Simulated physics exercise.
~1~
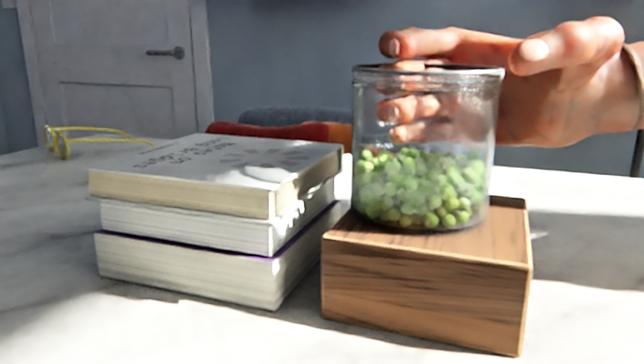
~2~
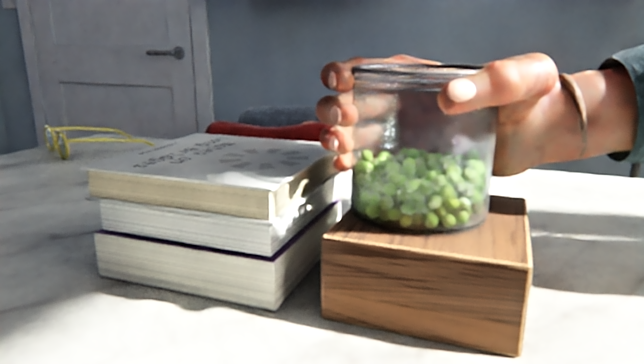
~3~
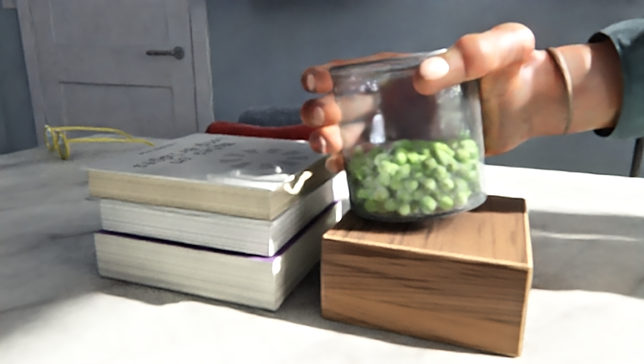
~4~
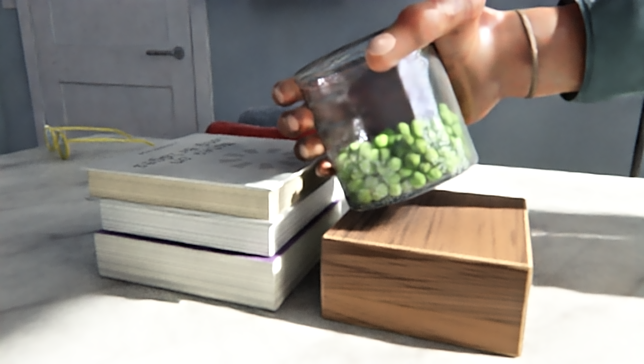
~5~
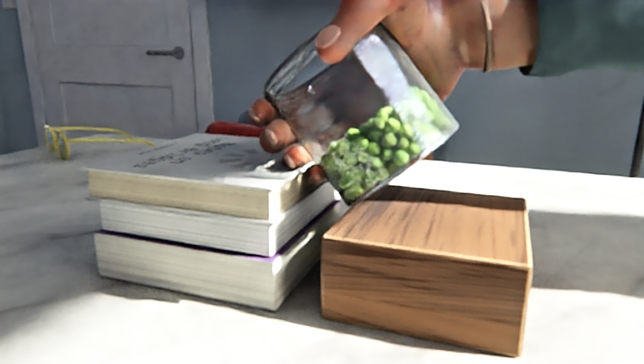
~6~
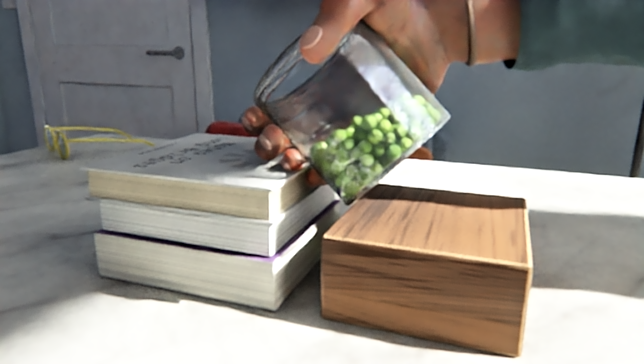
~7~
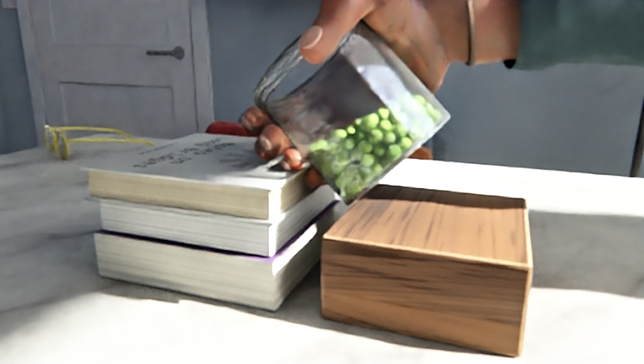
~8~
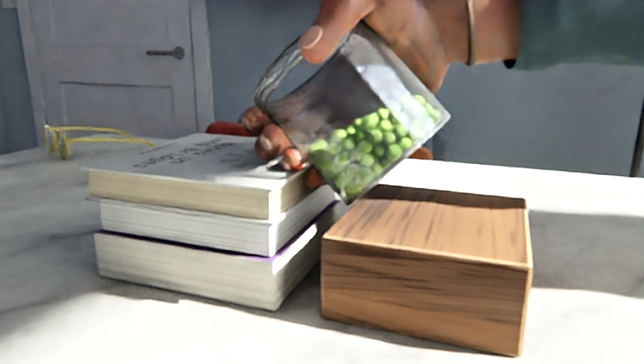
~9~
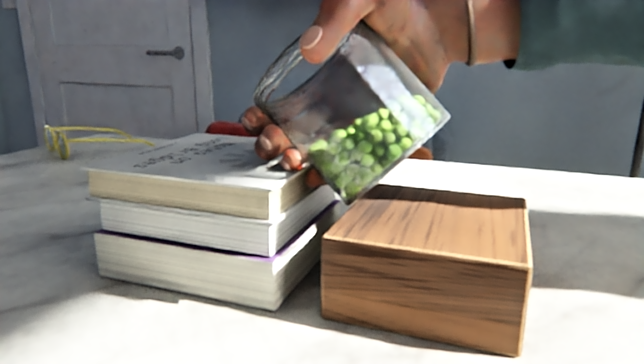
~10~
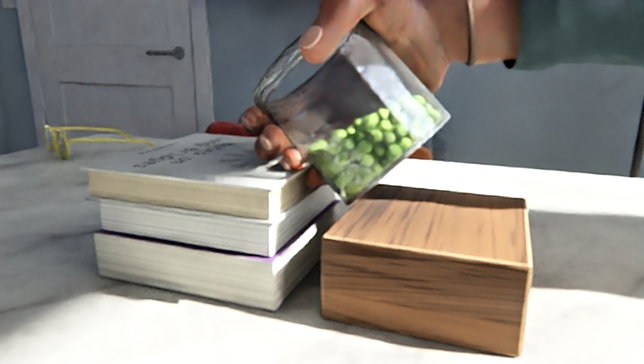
A hand lifts a clear jar of green peas and tilts it left against stacked books.
